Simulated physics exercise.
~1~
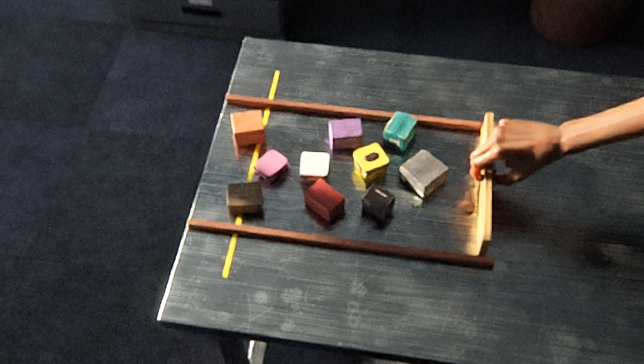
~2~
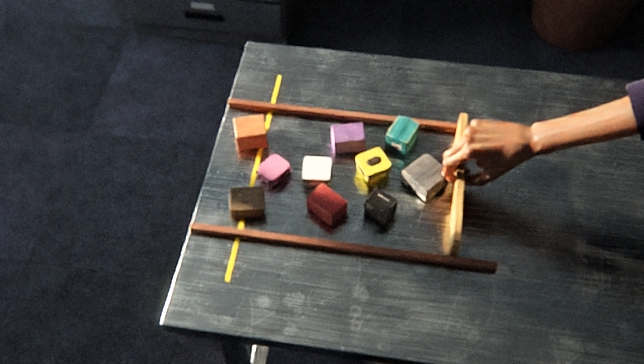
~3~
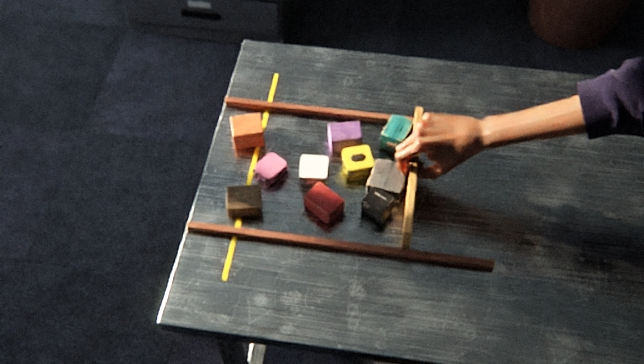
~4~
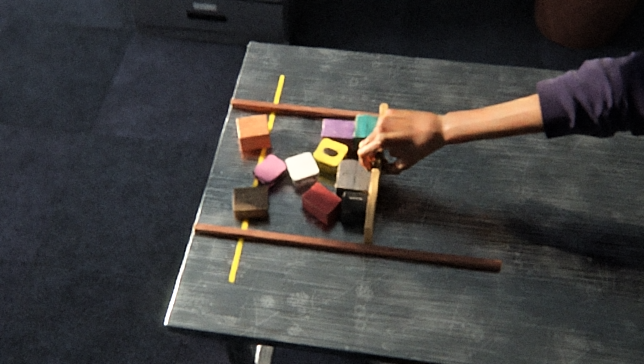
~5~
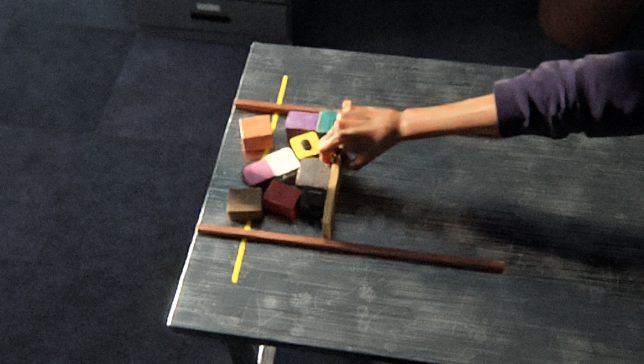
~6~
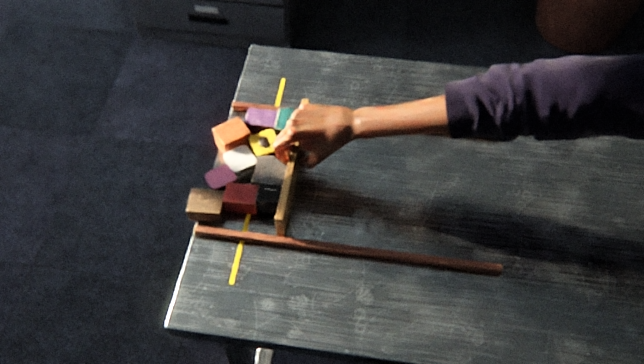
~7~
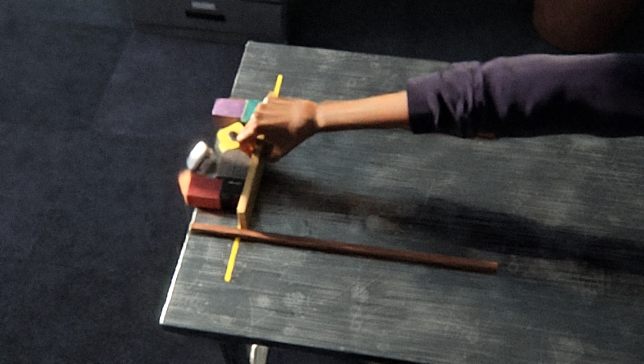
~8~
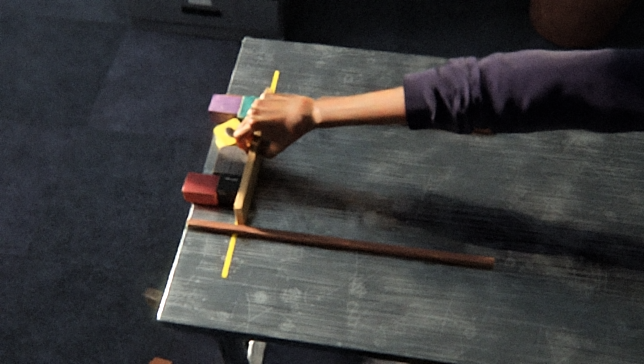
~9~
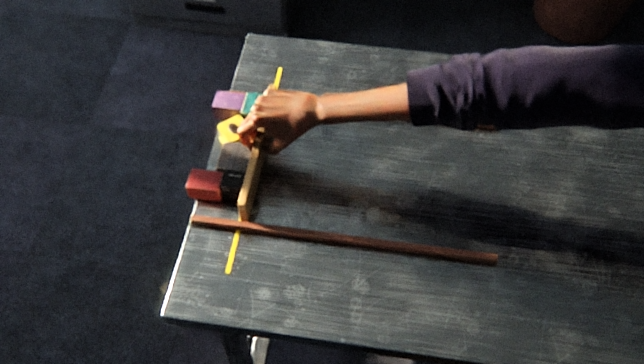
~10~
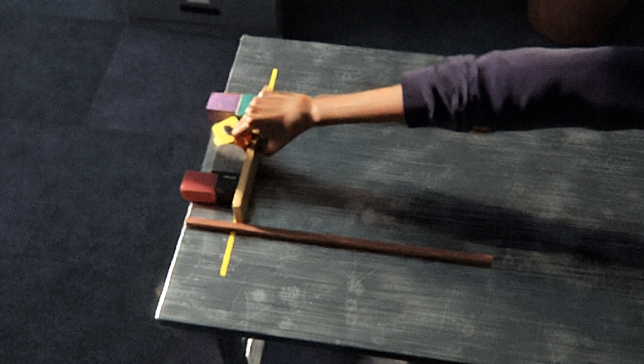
On a dark tabletop, a hand pushed an upright board leftward between two wooden rails, bunching up colourful blocks and sweeping them past a yellow strip until several dropped off the left edge, then held still with the rest gathered near the edge.
